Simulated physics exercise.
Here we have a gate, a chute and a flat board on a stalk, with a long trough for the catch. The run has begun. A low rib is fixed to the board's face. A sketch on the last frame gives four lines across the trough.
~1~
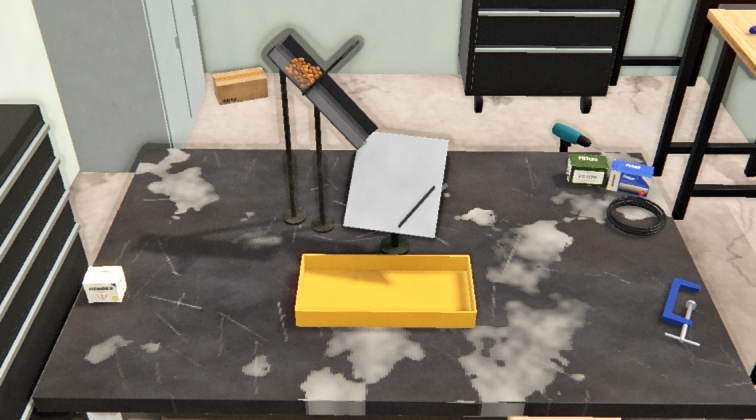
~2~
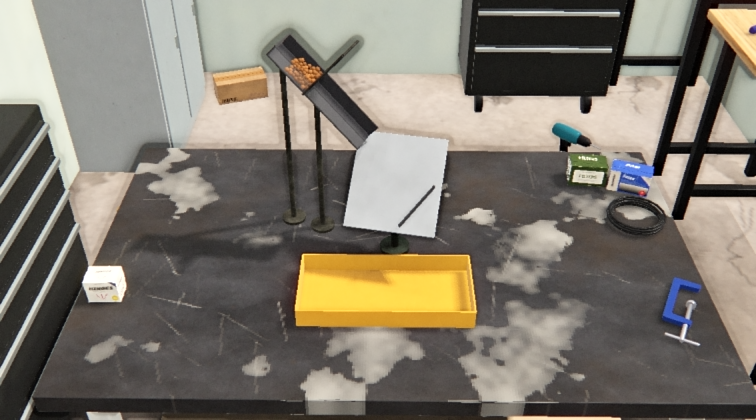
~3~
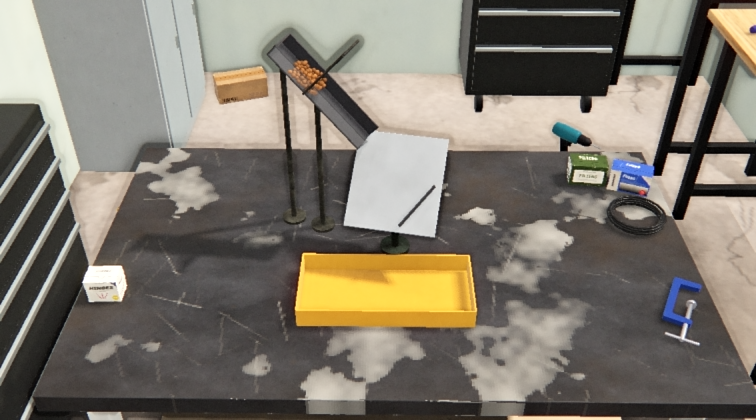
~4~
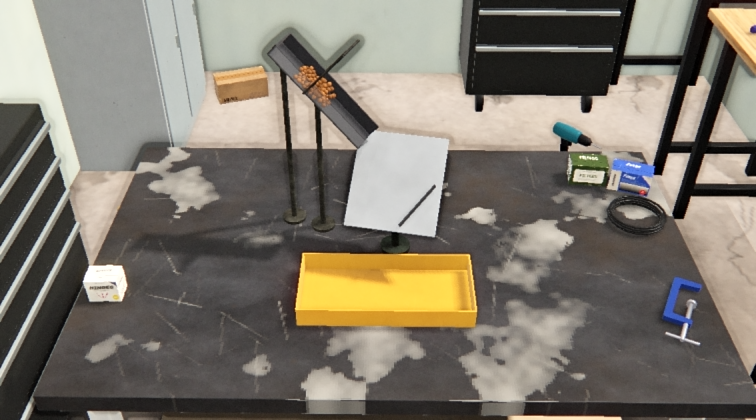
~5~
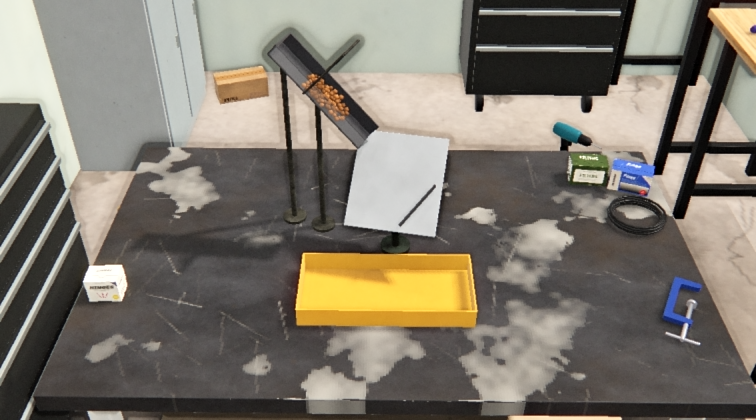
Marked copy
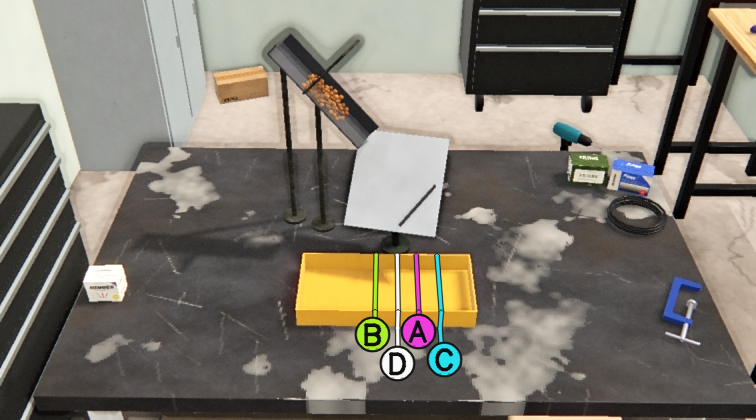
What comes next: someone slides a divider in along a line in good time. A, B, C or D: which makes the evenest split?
Use line B.
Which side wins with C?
Left.
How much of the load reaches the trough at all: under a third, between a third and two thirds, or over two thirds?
Over two thirds.
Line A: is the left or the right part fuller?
Left.
On the marked copy, line A crosses the front rim at (418, 311); line B crosses the front rim at (375, 310); line C crosses the front rim at (441, 311); line D crosses the front rim at (398, 310).
For line A, of what is caught, all but a few on the left of the divider, only a few on the right.
For line B, of what is caught, close to half on the left of the divider, close to half on the right.
For line C, of what is caught, the whole lot on the left of the divider, none at all on the right.
For line D, of what is caught, all but a few on the left of the divider, a small share on the right.
